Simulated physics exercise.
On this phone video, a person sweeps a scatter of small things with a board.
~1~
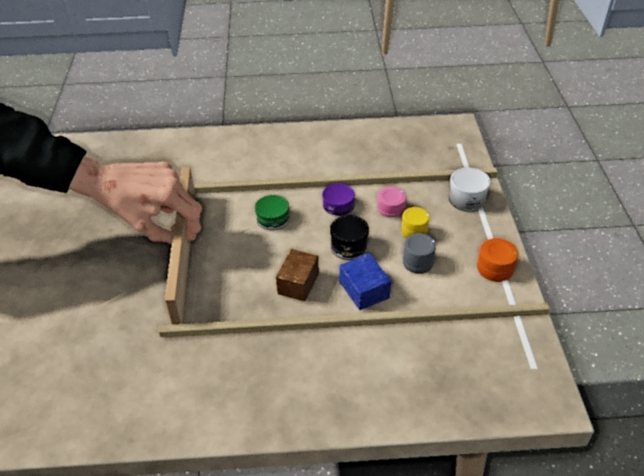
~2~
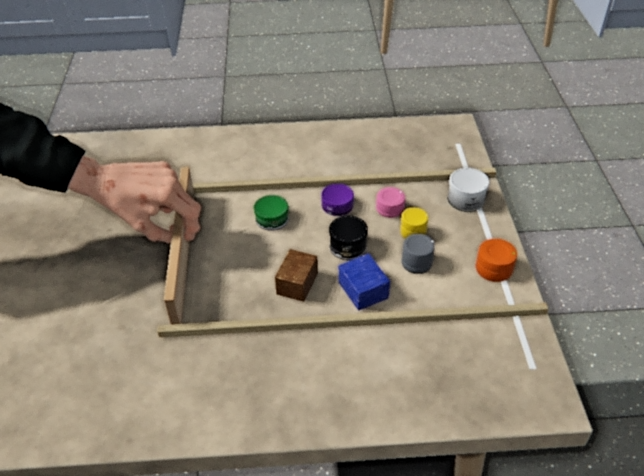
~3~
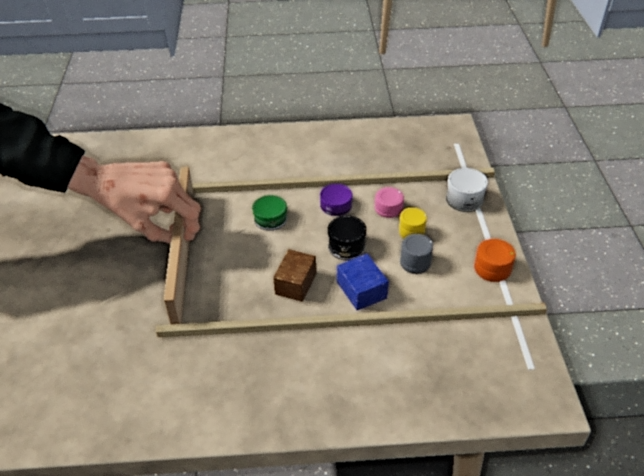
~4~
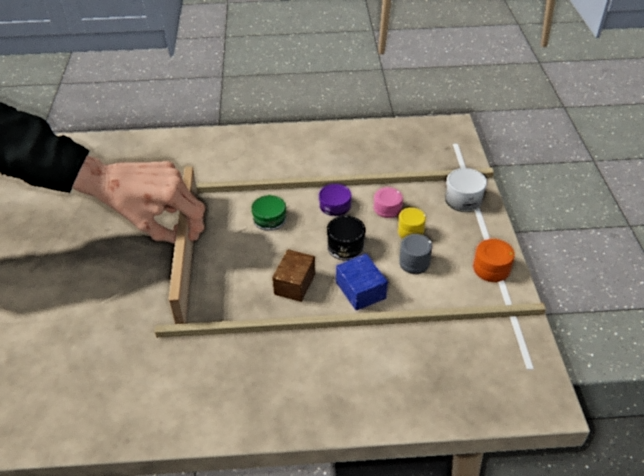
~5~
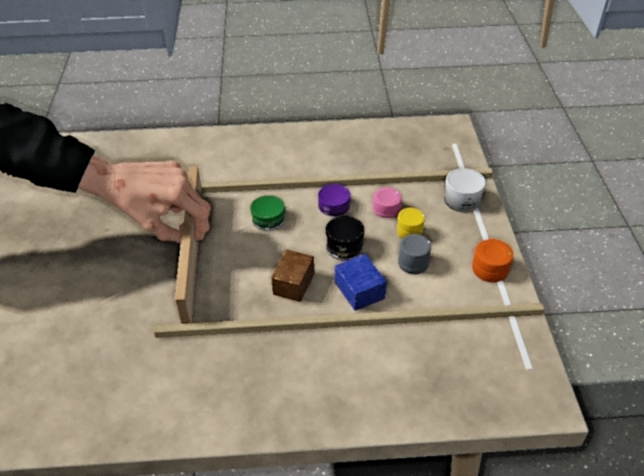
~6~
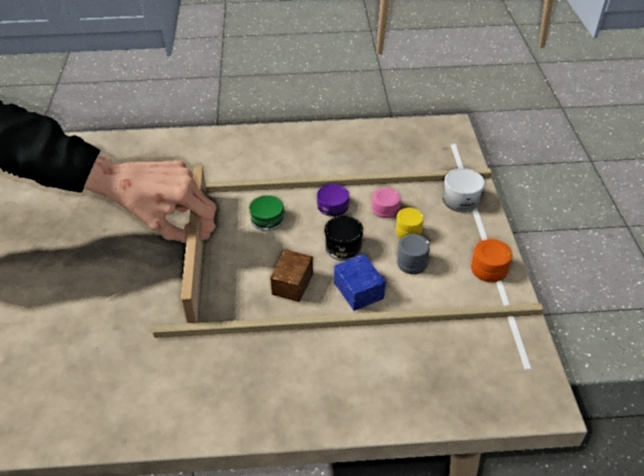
A hand slides an upright wooden board slightly right toward scattered colourful lids, pots and blocks.
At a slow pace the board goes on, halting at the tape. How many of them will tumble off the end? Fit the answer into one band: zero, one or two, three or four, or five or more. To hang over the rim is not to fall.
I would say five or more.
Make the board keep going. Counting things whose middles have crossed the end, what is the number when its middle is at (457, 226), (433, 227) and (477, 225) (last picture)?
2; 0; 6.
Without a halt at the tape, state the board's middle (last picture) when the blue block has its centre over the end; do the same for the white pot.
Middle: Roughly (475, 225); roughly (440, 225).
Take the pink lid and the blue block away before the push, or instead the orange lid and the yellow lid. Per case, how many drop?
The counts: 4 and 4.
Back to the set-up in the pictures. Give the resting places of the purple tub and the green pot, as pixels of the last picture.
For the purple tub it's (484, 184), and for the green pot it's (494, 209).
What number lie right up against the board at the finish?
That number would be 4.
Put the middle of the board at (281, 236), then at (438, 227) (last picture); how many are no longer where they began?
That gives 2 for the first and 10 for the second.
A little later, none off yet; orange lid at rest near (491, 261); white pot at rest near (463, 191); yellow lid at rest near (410, 225).
Next, none off yet; orange lid at rest near (491, 261); white pot at rest near (463, 191); yellow lid shifted about its own width near (432, 221).
When it is over, the number that fall off is five or more; down, blue block, pink lid, grey lid, yellow lid, white pot and orange lid.
